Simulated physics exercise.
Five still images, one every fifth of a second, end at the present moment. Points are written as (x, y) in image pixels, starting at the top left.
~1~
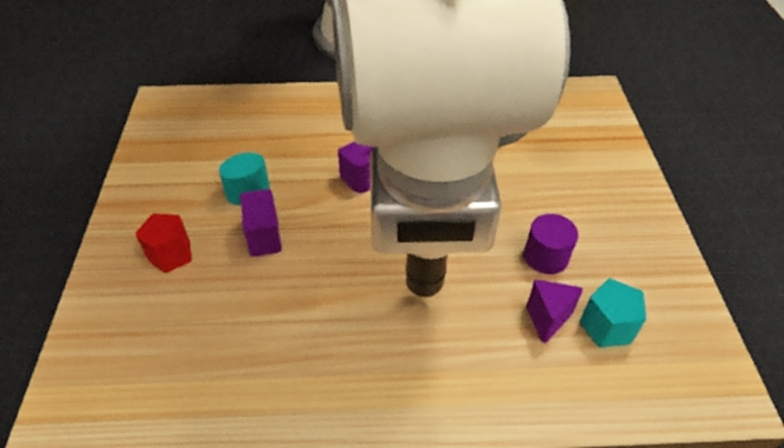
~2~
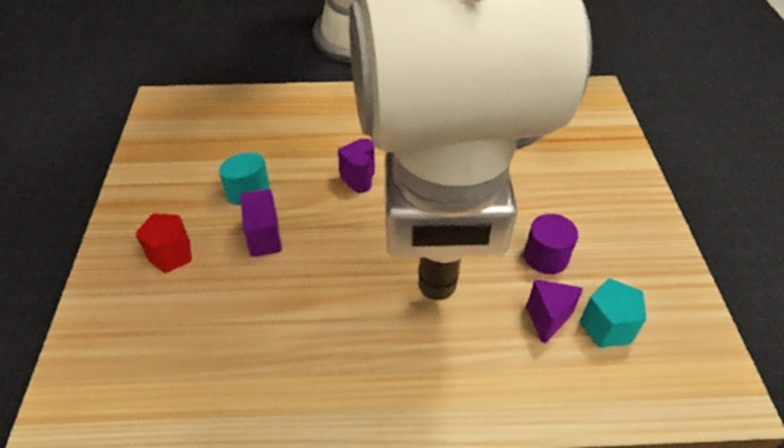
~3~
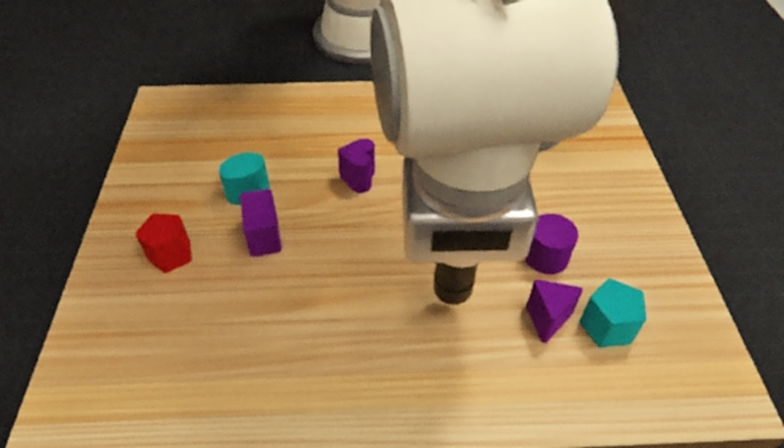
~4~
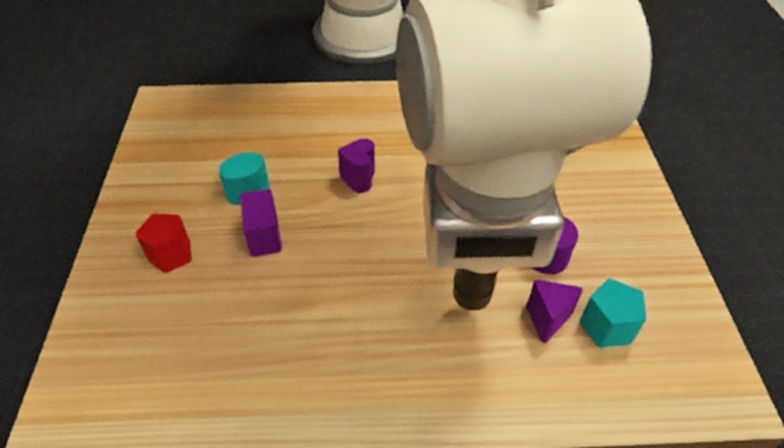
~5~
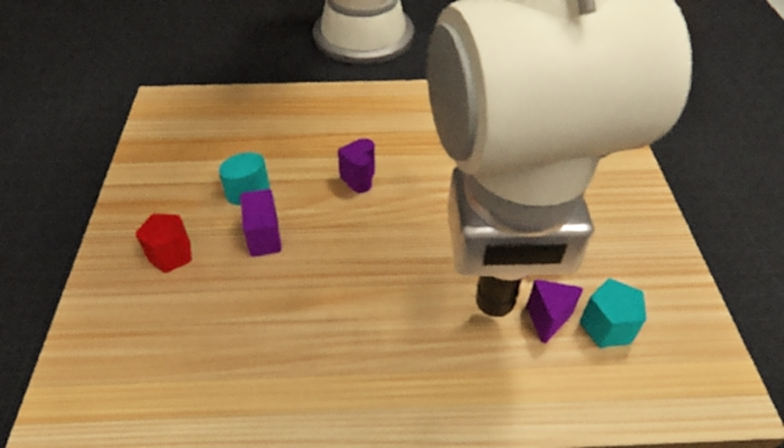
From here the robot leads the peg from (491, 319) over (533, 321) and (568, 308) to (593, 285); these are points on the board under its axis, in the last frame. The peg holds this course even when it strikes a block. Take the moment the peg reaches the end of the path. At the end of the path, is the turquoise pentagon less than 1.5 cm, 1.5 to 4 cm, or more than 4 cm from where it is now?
Middling, 1.5 to 4 cm.
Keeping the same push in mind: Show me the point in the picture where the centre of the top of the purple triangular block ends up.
I'd expect the centre of its top face to be at (641, 272).
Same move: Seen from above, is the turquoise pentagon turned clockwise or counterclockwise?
It swings round clockwise.
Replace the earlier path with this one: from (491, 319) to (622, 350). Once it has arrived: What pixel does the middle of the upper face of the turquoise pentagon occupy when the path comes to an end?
Around pixel (654, 294).
The first path, step by step. One third of the way, peg (540, 304); purple triangular block (580, 293); turquoise pentagon (627, 302).
Two thirds of the way, peg (576, 290); purple triangular block (615, 283); turquoise pentagon (658, 306), turned 30° clockwise.
At the end, peg (601, 267); purple circular block in place; purple triangular block (641, 272), turned 45° clockwise; turquoise pentagon (662, 306), turned 40° clockwise.
